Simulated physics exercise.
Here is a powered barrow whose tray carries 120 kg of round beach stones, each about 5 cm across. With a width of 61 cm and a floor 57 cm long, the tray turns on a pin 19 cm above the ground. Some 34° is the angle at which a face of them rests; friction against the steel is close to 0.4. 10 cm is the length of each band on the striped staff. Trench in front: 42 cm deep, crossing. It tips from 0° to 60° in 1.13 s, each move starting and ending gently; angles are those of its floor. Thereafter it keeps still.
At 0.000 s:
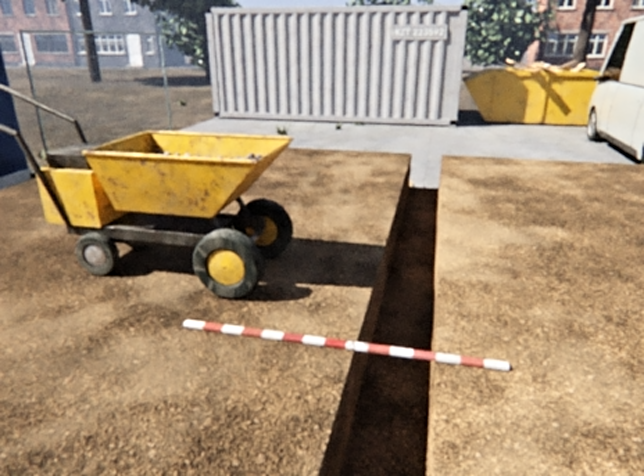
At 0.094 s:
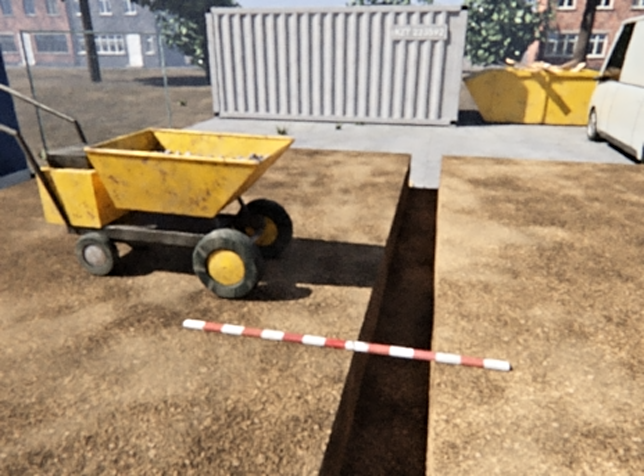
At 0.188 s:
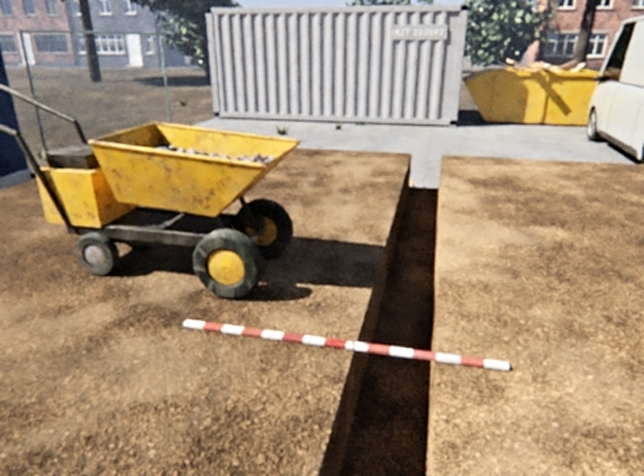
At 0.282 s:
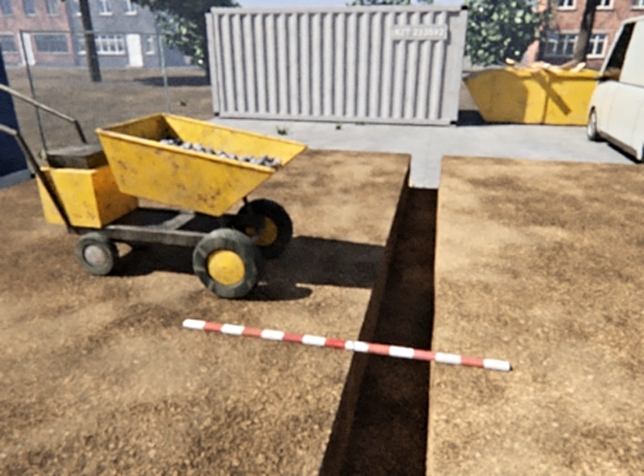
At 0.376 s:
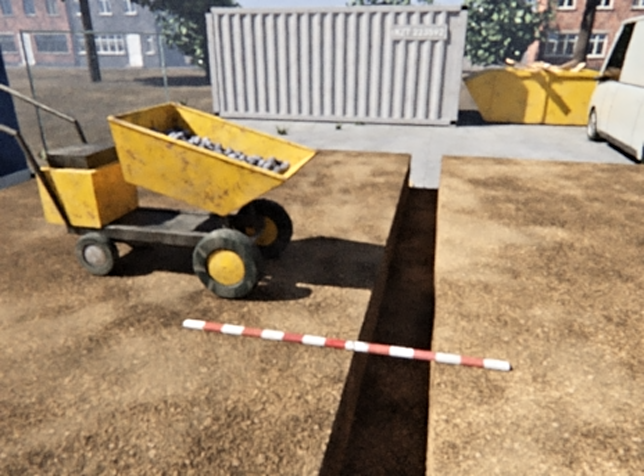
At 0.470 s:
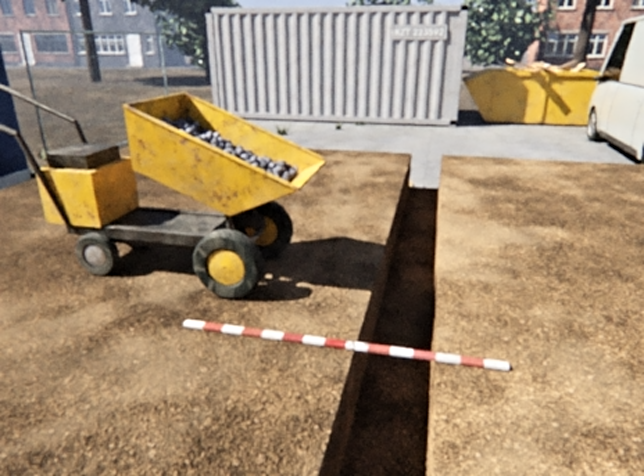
On a building site, a yellow powered barrow beside a trench gradually tilting its tray to the right, revealing grey stones inside.
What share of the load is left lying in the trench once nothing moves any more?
About 96 per cent.
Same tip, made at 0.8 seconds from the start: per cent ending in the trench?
It'd be some 95 per cent.
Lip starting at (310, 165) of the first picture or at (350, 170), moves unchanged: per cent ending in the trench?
From the first place around 60 per cent, from the other around 25.
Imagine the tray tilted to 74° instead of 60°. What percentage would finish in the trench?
The trench would hold about 95% of it.
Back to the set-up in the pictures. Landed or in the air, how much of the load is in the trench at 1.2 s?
I'd put it near 10 per cent.
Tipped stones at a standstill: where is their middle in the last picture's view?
The tipped stones centre close to (401, 341).
After 0.9 s the floor is at 51°; 100 % in the tray; the foremost stones are at (320, 219).
After 1.2 s the floor is at 60°; 81 % in the tray, 7 % short of the trench, 11 % in the trench; the foremost stones are at (397, 284).
After 1.6 s the floor is at 60°; 38 % in the tray, 7 % short of the trench, 54 % in the trench; the foremost stones are at (440, 319).
After 3.5 s the floor is at 60°; 0 % in the tray, 4 % short of the trench, 96 % in the trench; the foremost stones are at (465, 335).
